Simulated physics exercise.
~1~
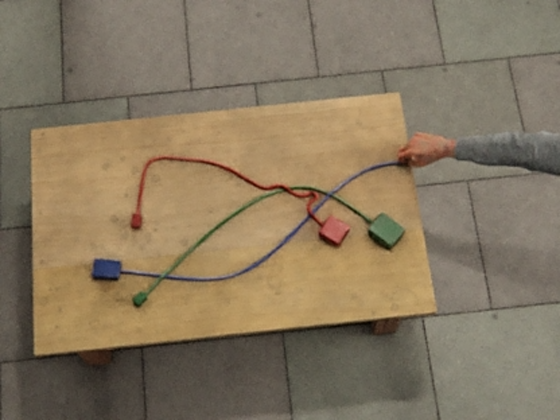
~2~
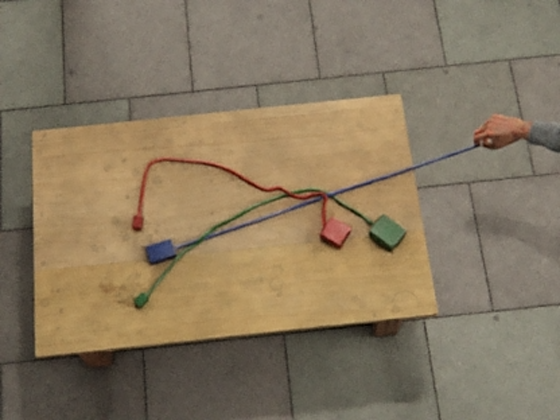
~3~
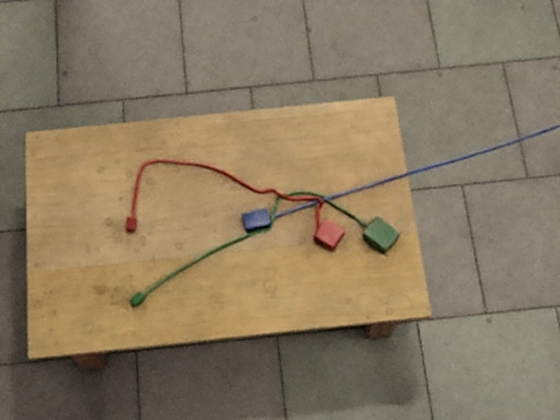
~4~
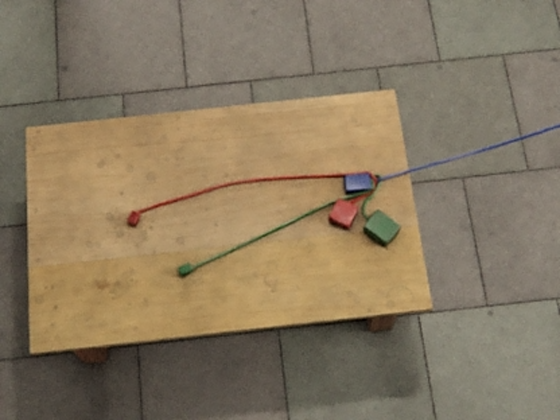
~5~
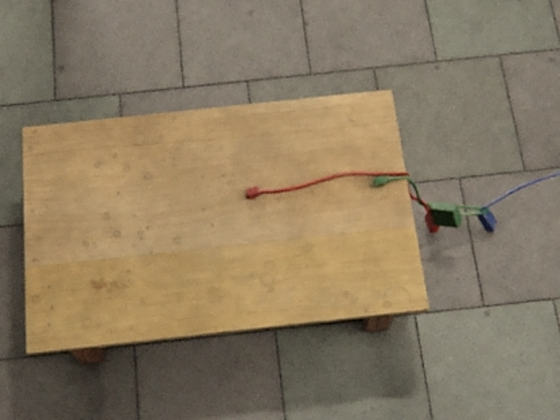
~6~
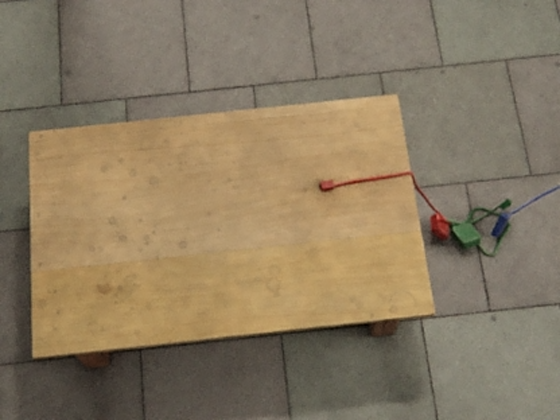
A hand pulled the blue cord off to the right across a wooden table, dragging its blue block into the tangled red and green ones until all three blocks went over the edge, leaving only part of the red cord on top.
